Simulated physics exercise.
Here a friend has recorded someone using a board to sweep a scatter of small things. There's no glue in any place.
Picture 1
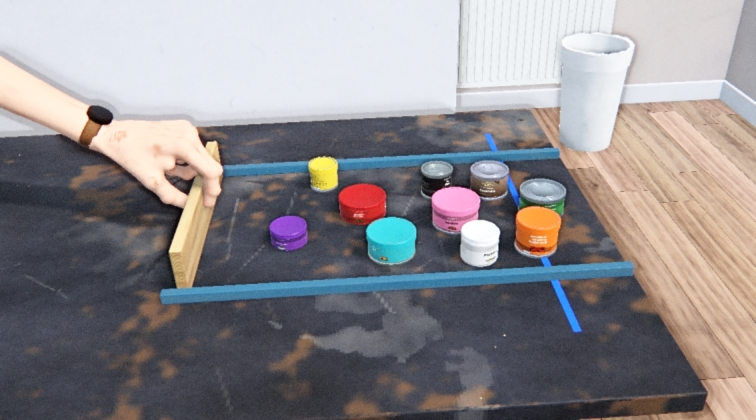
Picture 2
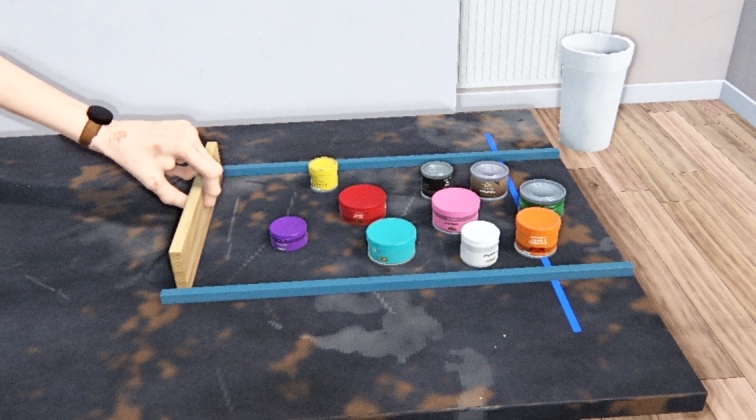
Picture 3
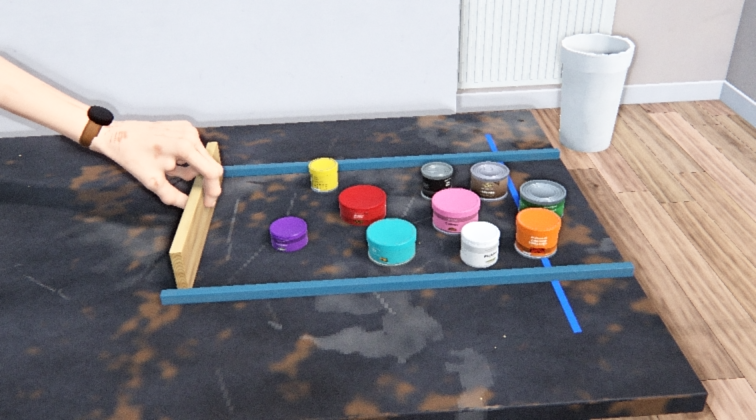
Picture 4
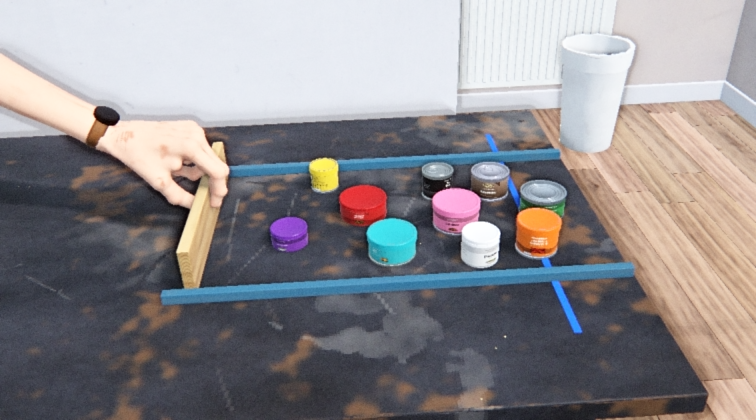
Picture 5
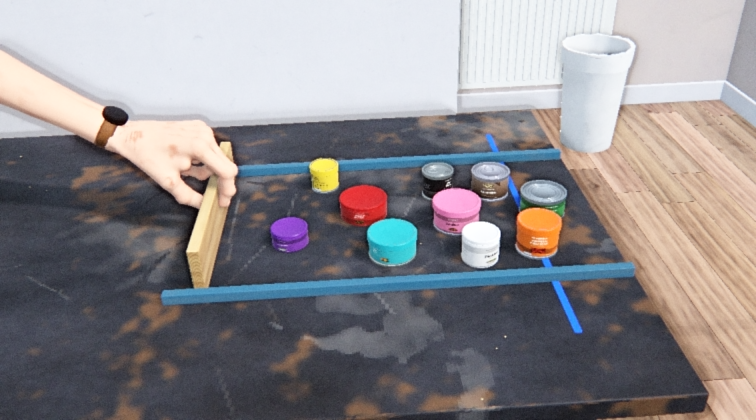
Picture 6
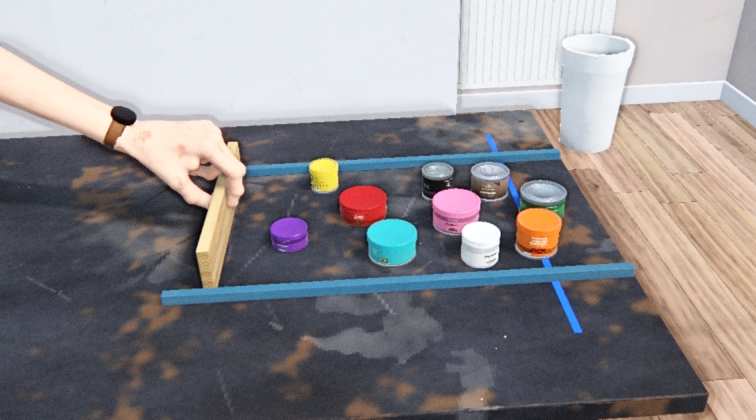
Wooden board held by a hand staying still, then sliding slightly right between blue strips towards unmoving, colourful paint pots.
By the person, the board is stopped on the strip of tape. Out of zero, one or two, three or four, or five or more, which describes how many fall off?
Count off: One, maybe two.
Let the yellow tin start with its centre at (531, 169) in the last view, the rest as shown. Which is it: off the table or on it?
From that start, the object then is safe.
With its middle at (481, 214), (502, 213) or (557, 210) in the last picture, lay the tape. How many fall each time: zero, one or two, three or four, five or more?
Lab note - count at each of the three spots: No fall at all; no fall at all; 5 or more.
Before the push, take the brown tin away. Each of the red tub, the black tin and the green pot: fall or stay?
Red tub still up; black tin still up; green pot down.
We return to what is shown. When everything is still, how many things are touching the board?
The count is 5.
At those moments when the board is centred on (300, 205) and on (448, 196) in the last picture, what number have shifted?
That makes 1 at the first spot and 10 at the second.
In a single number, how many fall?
The number that fall is 2.
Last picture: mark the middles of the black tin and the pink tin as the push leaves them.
Going in order, first (527, 174) and next (585, 208).
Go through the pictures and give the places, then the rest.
In the first picture, green pot (542, 201); orange tin (537, 232); brown tin (489, 181); board (200, 209); tape (522, 210).
In the second picture, orange tin (537, 233); board (200, 209).
In the third picture, brown tin (489, 181); white tub (480, 245).
In the fourth picture, green pot (542, 202); turquoise pot (392, 243).
In the fifth picture, orange tin (538, 234); purple tub (290, 235).
In the sixth picture, green pot (542, 202); orange tin (538, 234); brown tin (490, 182); board (223, 209); tape (523, 212).
Soon after, none off yet; green pot at rest near (542, 202); orange tin at rest near (538, 234); brown tin at rest near (490, 182).
Then, none off yet; green pot at rest near (542, 202); orange tin moving near (543, 233); brown tin moving near (494, 182).
By the end, the number that fall off is one or two; fallen, orange tin and green pot.
